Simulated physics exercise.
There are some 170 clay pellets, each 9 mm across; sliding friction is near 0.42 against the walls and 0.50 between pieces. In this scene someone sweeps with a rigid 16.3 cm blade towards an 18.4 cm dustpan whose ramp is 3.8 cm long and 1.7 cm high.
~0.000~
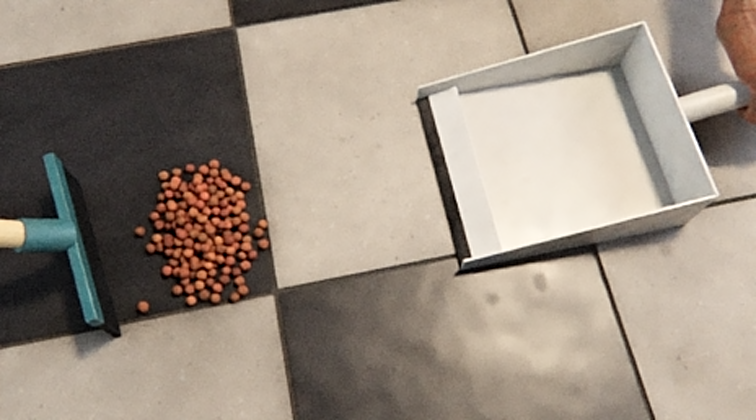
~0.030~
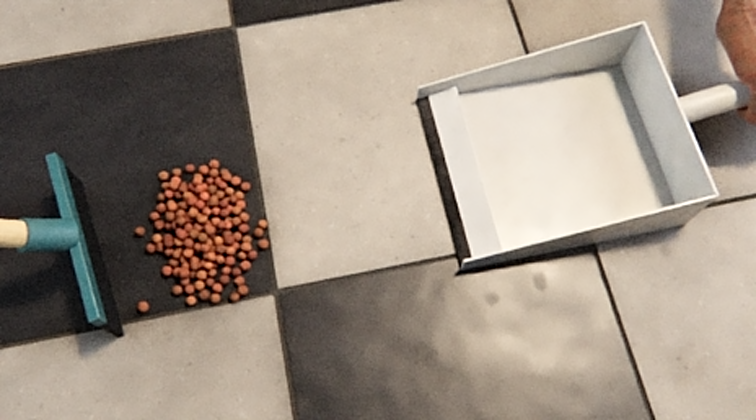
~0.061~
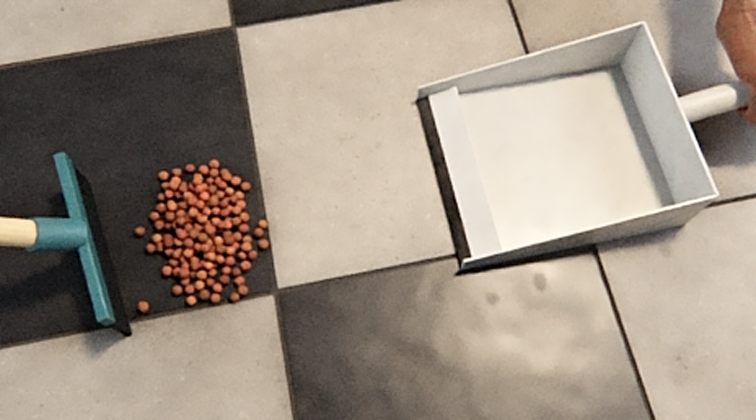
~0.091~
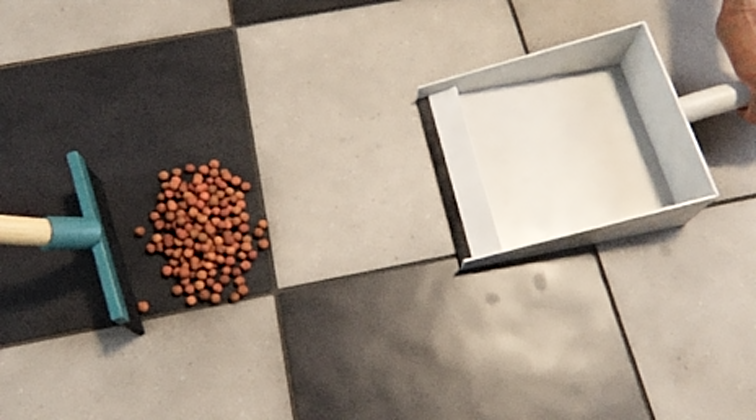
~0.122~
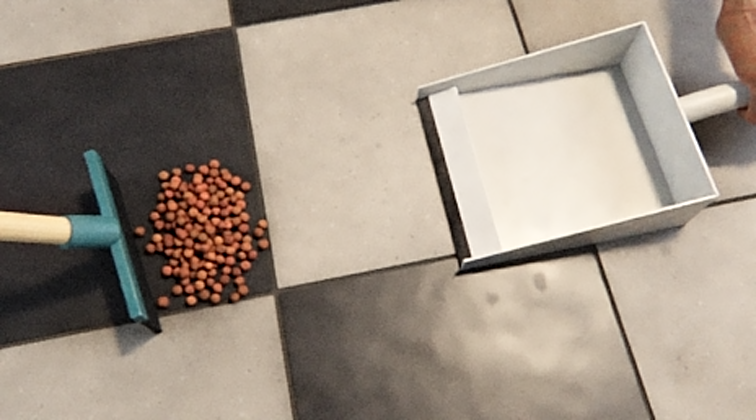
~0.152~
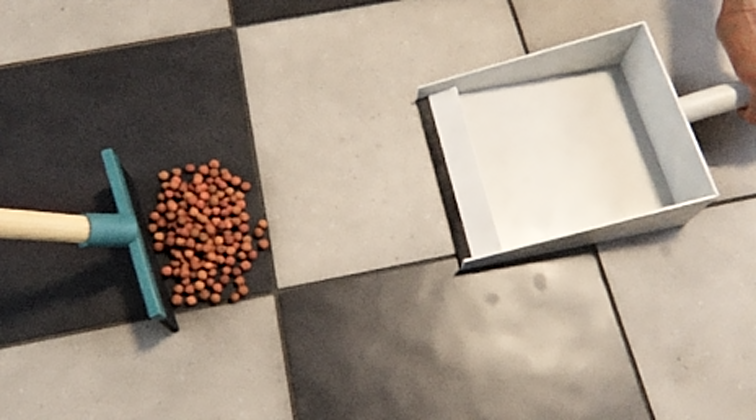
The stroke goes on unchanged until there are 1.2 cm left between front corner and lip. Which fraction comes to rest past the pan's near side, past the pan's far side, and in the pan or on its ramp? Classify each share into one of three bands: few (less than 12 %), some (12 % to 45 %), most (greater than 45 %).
Classification: Past the pan's near side - few, past the pan's far side - few, in the pan or on its ramp - some.
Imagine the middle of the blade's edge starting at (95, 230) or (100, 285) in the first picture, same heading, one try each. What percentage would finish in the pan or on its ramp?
Roughly 25 % and 10 %.
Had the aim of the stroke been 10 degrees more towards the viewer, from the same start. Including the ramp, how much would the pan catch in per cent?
That gives near 5 in a hundred.
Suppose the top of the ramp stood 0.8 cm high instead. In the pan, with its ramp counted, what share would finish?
I'd expect close to 20 per cent.
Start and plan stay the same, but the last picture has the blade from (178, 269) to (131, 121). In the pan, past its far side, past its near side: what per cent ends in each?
That ends as pan 15, far 35, and near 5.
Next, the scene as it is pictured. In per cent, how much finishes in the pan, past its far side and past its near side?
Near: 5; far: 5; pan: 20 (percent).
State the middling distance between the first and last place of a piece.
That distance is close to 22 cm.
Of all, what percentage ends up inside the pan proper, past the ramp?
About 5 %.
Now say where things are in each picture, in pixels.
Blade from (96, 319) to (54, 163), moved 0.0 cm, 0 of the pieces shifted so far; middle of the pieces at (206, 224); pan at (565, 156), in the first frame.
Blade from (98, 319) to (57, 163), moved 0.2 cm, 0 of the pieces shifted so far; middle of the pieces at (206, 224), in the second frame.
Blade from (107, 318) to (65, 163), moved 0.9 cm, 0 of the pieces shifted so far; middle of the pieces at (206, 224), in the third frame.
Blade from (121, 317) to (78, 162), moved 2.1 cm, 0 of the pieces shifted so far; middle of the pieces at (206, 224), in the fourth frame.
Blade from (140, 316) to (95, 160), moved 3.6 cm, 1 of the pieces shifted so far; middle of the pieces at (206, 224), in the fifth frame.
Blade from (158, 314) to (112, 159), moved 5.1 cm, 8 of the pieces shifted so far; middle of the pieces at (206, 224); pan at (565, 156). Its pace works out near 0.50 m/s, heading 7 degrees towards the viewer's side, in the sixth frame.
After 0.40 s, middle of the blade 16 cm from the lip; 0 % over the lip, far side 0 %, near side 5 %.
After 0.57 s, middle of the blade 7 cm from the lip; 0 % over the lip, far side 5 %, near side 5 %.
Then, at 0.86 s, middle of the blade 3 cm from the lip; 20 % over the lip, far side 5 %, near side 5 %.
By 1.3 s all is still; near side 5 %, far side 5 %, pan 20 %, in front of the lip or behind the blade 70 %.
